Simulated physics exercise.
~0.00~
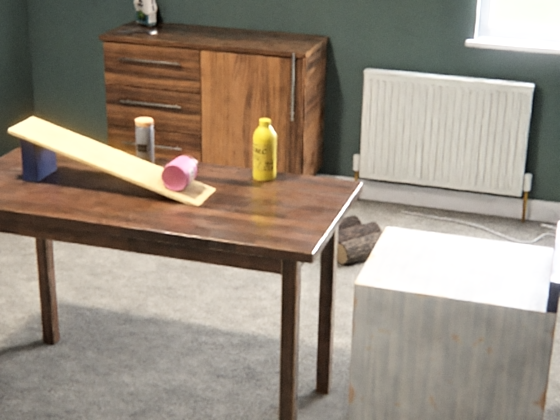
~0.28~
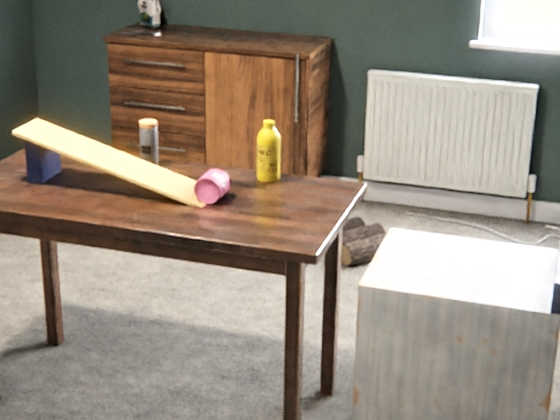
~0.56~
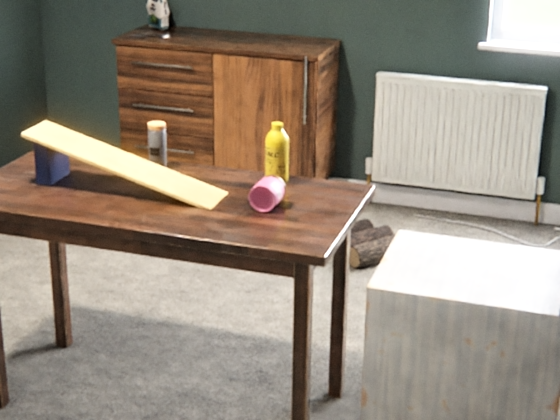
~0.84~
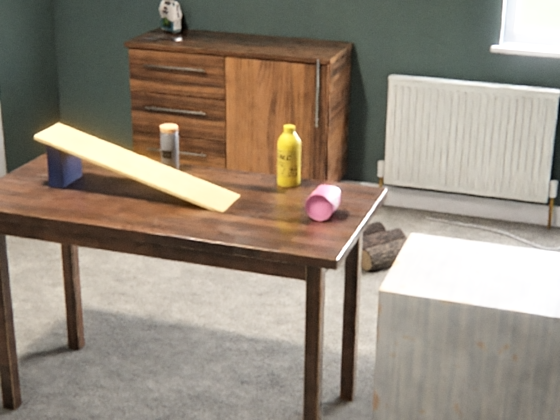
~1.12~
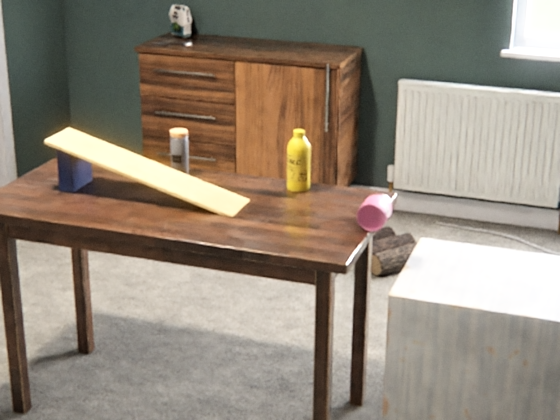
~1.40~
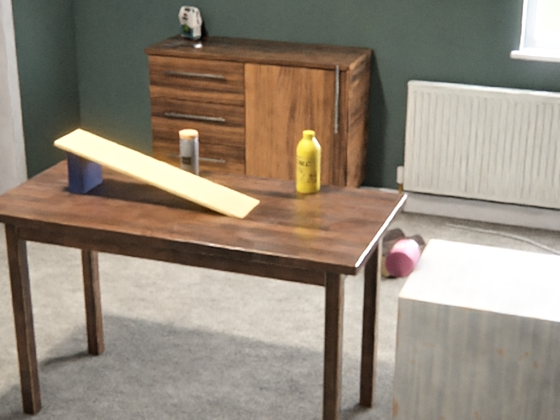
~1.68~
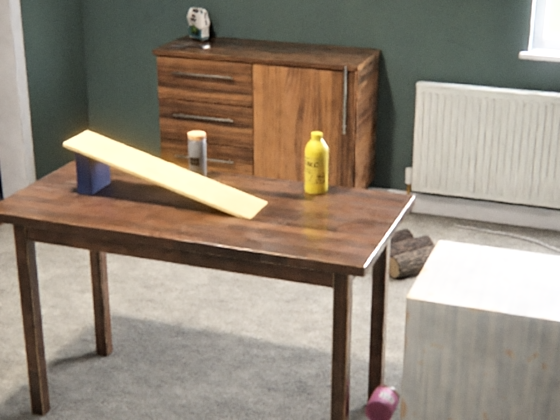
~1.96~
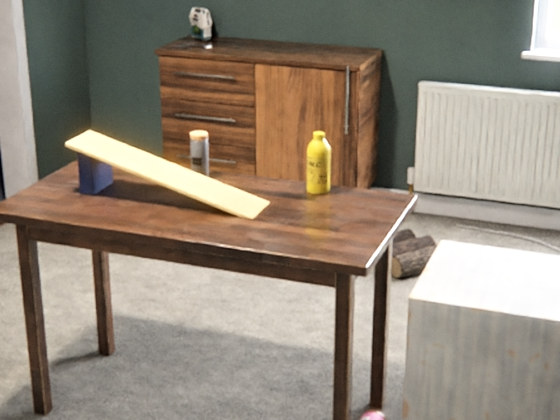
The pink jar rolled off the foot of a sloping board and across the wooden table, passing in front of a yellow bottle, then went over the right edge and dropped into the gap before the pale block, falling short of it.
